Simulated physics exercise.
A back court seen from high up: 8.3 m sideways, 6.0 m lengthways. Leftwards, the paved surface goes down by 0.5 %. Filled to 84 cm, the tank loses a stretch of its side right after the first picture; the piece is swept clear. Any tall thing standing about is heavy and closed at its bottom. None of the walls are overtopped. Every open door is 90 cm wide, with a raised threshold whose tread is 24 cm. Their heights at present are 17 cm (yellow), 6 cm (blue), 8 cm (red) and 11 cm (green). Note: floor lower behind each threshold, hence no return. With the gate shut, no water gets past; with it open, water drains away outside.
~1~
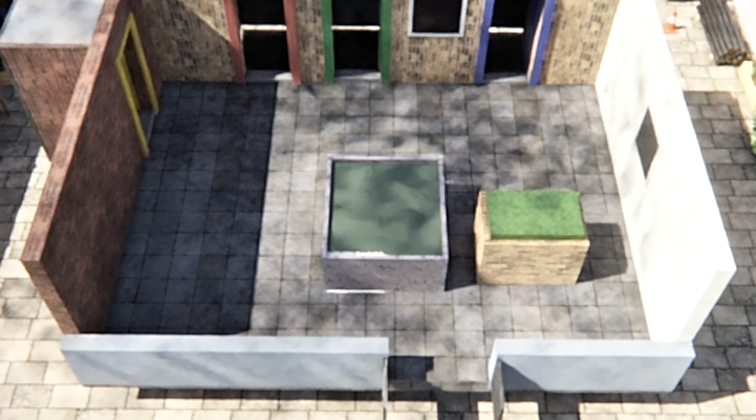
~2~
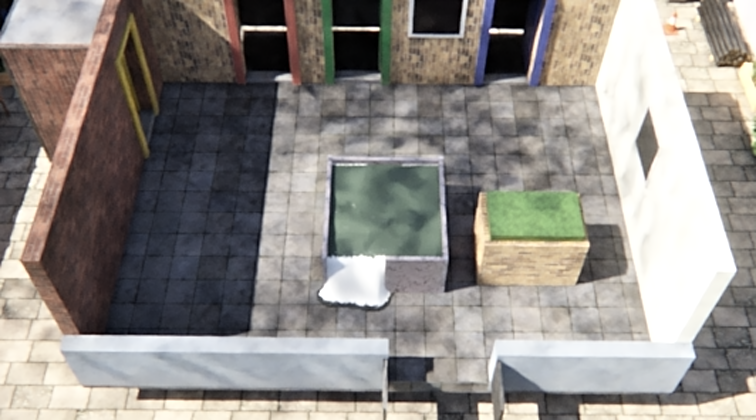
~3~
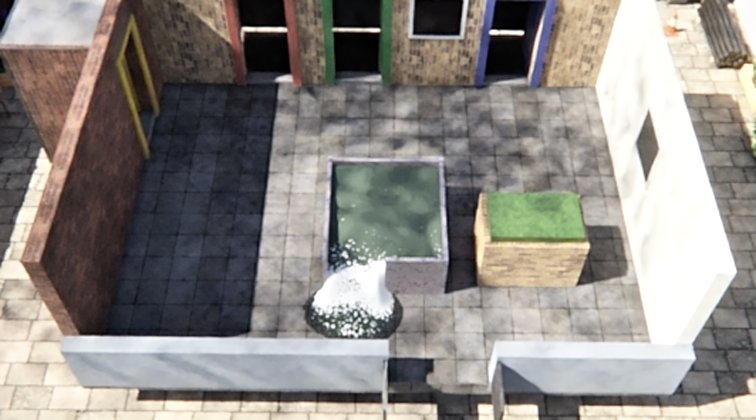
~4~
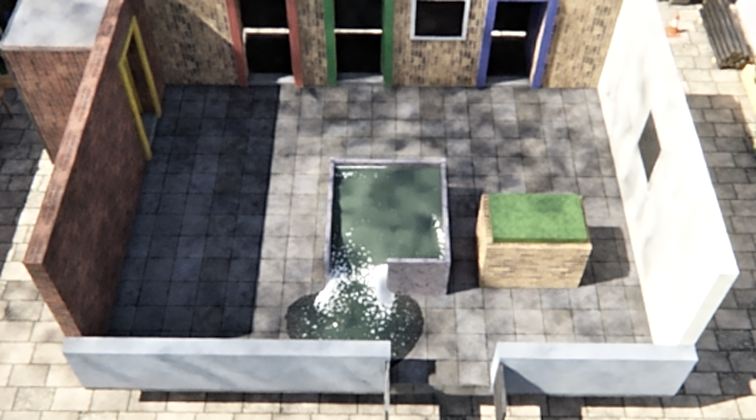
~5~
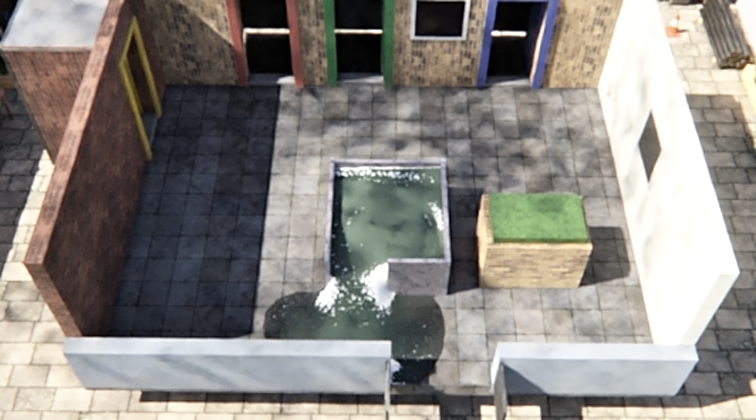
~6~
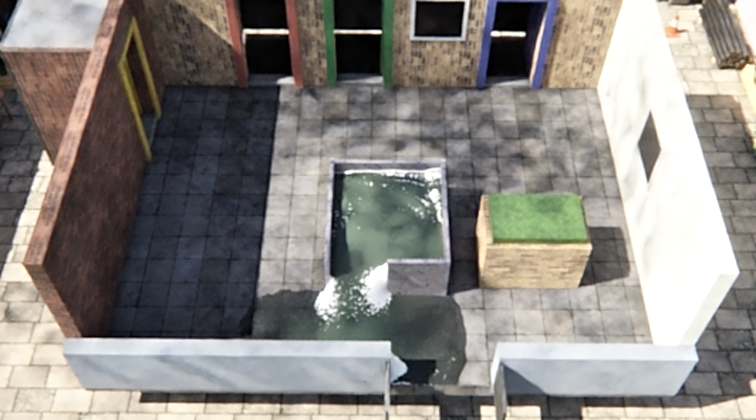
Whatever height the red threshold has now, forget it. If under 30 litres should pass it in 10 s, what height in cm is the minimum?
The minimum is around 6.5 cm.
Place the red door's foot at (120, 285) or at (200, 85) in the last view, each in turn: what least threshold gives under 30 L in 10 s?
Around 18 and 12.0 cm respectively.
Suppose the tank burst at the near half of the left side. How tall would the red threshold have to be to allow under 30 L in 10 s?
About 10.0 cm.
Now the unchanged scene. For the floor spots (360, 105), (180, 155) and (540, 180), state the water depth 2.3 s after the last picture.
In order: Around 0, 2 and 0 cm.
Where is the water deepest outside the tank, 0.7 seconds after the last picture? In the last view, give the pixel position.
Around pixel (344, 358).
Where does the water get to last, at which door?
The blue one.
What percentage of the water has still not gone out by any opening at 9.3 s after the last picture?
Around 80 percent is still there.
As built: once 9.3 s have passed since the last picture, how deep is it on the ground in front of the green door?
It stands about 5.0 centimetres deep.
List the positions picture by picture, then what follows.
The first picture shows the tank at (385, 208) is whole and still, 84 cm deep; the red door at (264, 42) is dry.
In the second picture, the gap is at (356, 279), the front 0.3 m out at (363, 306); the back of the tank holds 84 cm.
In the third picture, the gap is at (356, 281), the front 0.9 m out at (350, 338); the back of the tank holds 84 cm.
In the fourth picture, the front is at a hidden place, 1.3 m from the gap at (358, 283); 2.0 m2 of floor is wet, 82 cm left at the back.
In the fifth picture, water pours out at (359, 283) and has run 1.6 m, to a hidden place; about 7 cm deep outside, 74 cm at the back.
In the sixth picture, the gap is at (358, 283), the front 1.8 m out at a hidden place; the back of the tank holds 71 cm; 4.8 m in a straight line remain to the red door at (266, 46).
Then, 0.7 s after the last picture water covers 10 % of the floor, deepest (55 cm) near (344, 358); it has not reached the red door.
Then, 2.3 s after the last picture water covers 35 % of the floor, deepest (32 cm) near (344, 358); it has not reached the red door.
Then, 9.3 s after the last picture water covers 95 % of the floor, deepest (10 cm) near (161, 107); 8 cm at the red door, 15 litres in over its 8 cm threshold.
At the red door as built, the water peaked near 11 cm, 4.5 s after the last picture.
Run again over the same 10 s with other heights there, 37 litres in over 6 cm, 15 litres over 8 cm. The limit of 30 litres is kept from about 6.5 cm up.
